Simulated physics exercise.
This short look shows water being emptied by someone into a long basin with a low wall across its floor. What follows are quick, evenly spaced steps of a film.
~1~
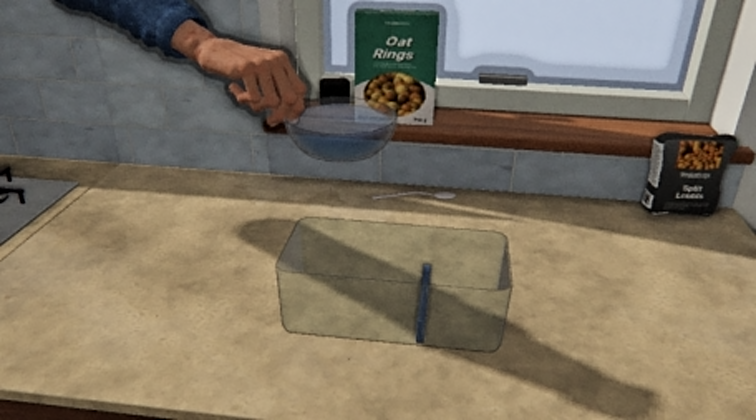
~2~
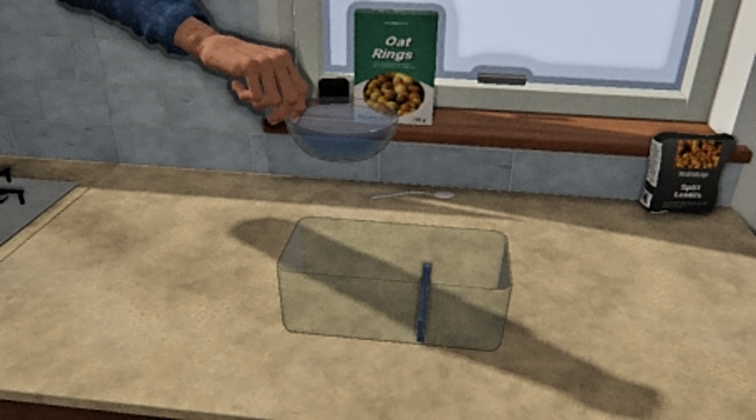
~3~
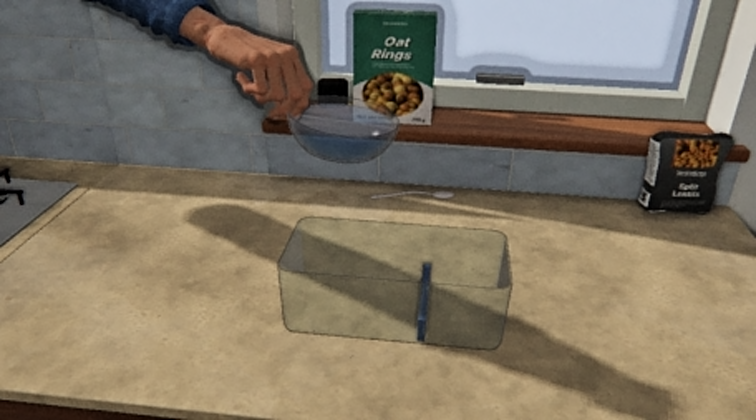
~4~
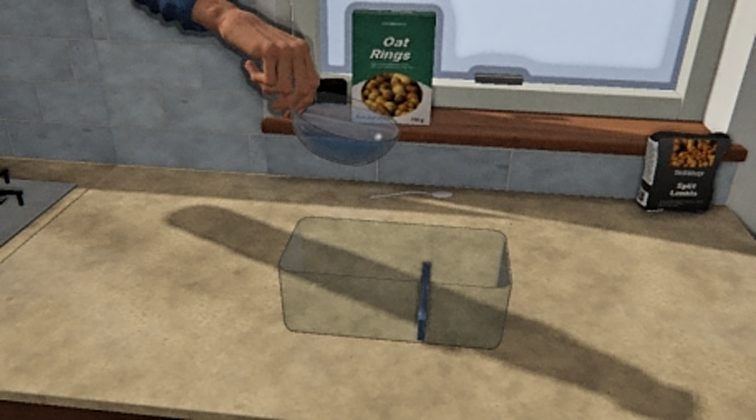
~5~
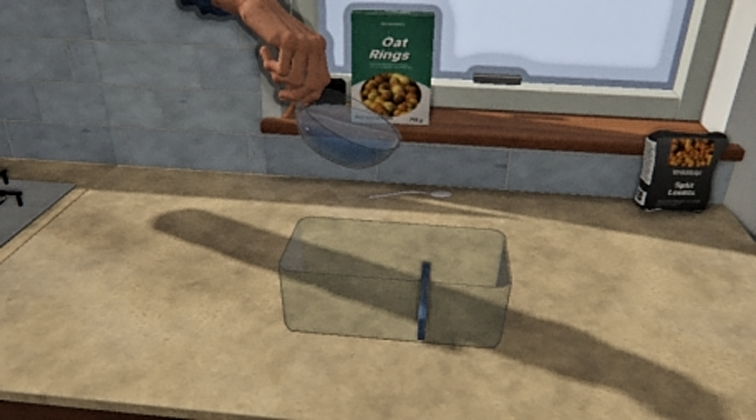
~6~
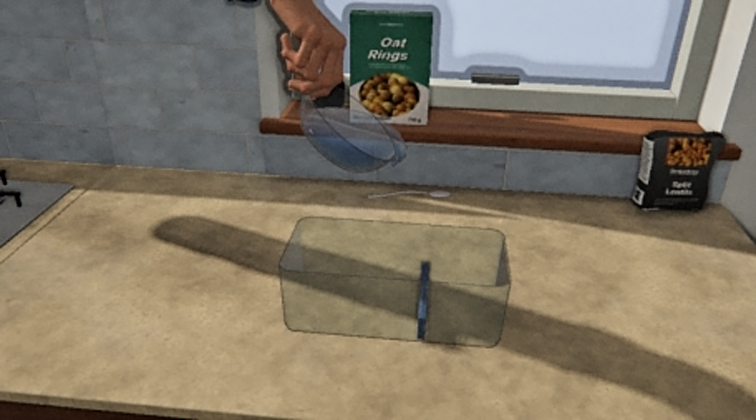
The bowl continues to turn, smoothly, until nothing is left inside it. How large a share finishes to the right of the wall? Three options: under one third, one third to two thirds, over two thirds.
Answer: One third to two thirds.
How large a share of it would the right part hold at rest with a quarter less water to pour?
Some 40 per cent.
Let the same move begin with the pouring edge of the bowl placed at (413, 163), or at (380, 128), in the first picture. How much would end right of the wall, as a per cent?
55 %, 15 %.
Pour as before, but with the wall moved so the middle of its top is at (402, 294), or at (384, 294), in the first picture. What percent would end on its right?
Try 1: Some 65 %; try 2: 75 %.
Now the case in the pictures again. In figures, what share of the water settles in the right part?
Close to 40 per cent.
A moment on, the tilt is 109° and 1 per cent is still to pour, 17 is left of the wall and 42 right of it.
Next, the tilt is 116° and 0 per cent is still to pour, 44 is left of the wall and 40 right of it.
Then the tilt is 116° and 0 per cent is still to pour, 51 is left of the wall and 41 right of it.
Later the tilt is 116° and 0 per cent is still to pour, 54 is left of the wall and 41 right of it.
In the end 54 per cent lies left of the wall, 41 right of it and 5 outside.
